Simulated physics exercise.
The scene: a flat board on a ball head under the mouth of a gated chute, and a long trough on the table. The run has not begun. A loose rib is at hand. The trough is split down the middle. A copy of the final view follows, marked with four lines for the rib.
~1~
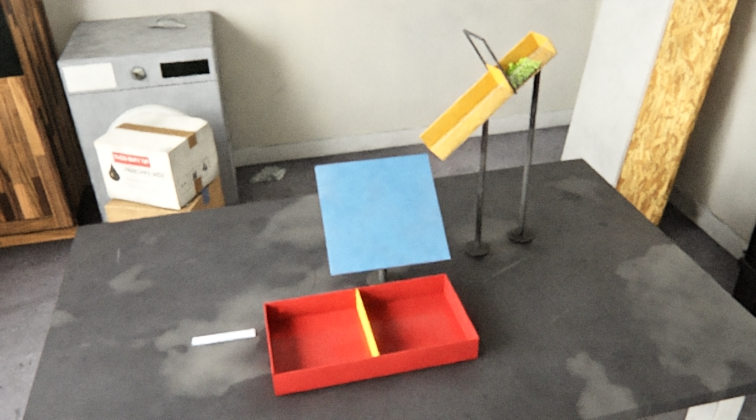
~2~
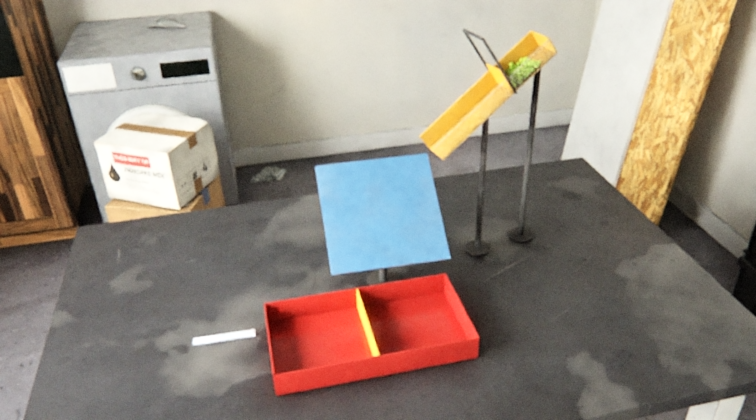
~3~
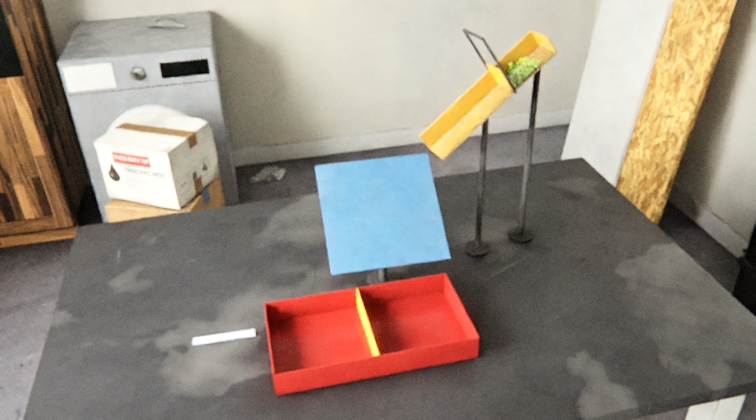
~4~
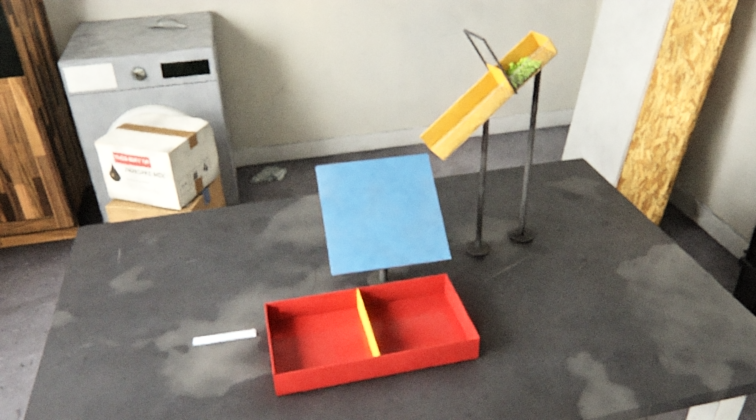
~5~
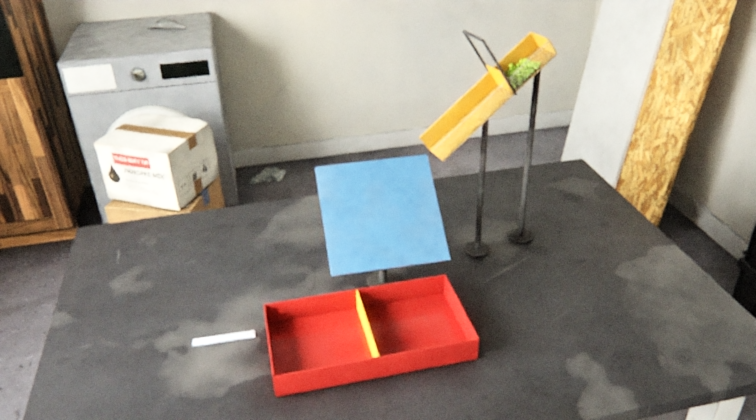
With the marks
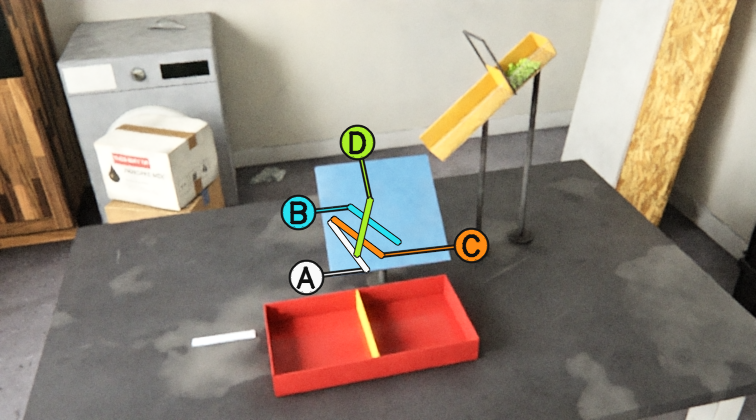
A dark grey tabletop with paler blotches fills the lower view, seen from above at an angle in a room with a grey cabinet and white box at left. A tilted blue board stands behind a red trough with a yellow divider, a white strip lies to the left, and a sloping yellow chute on dark posts holds something green at right. Nothing visibly moves, and the camera stays still.
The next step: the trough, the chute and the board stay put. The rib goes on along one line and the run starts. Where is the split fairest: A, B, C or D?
Use line D.
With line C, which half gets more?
More lands on the right.
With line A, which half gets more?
The right half.
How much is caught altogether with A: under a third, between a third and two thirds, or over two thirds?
Over two thirds.
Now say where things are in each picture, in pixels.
Load behind the gate at (517, 75), dried peas; lip of the chute at (436, 154), sloping gently, in the first frame.
Middle of the board at (382, 211), tilted fairly steeply; middle of its low edge at (392, 267); of its high edge at (372, 159), in the second frame.
Front corners of the trough at (274, 375) and (479, 337); front end of its middle wall at (379, 356); gate still shut at (496, 70), in the third frame.
Middle of the load at (518, 74); lip at (437, 154), in the fourth frame.
Middle of the load at (517, 75); lip at (436, 155), in the fifth frame.
On the marked copy, line A from (330, 222) to (366, 269); line B from (350, 207) to (398, 241); line C from (334, 219) to (381, 255); line D from (370, 200) to (357, 254).
If A is chosen, of what is caught, a small part in the left half, most in the right.
If B is chosen, of what is caught, a stray few in the left half, nearly all in the right.
If C is chosen, of what is caught, a stray few in the left half, nearly all in the right.
If D is chosen, of what is caught, about half in the left half, about half in the right.
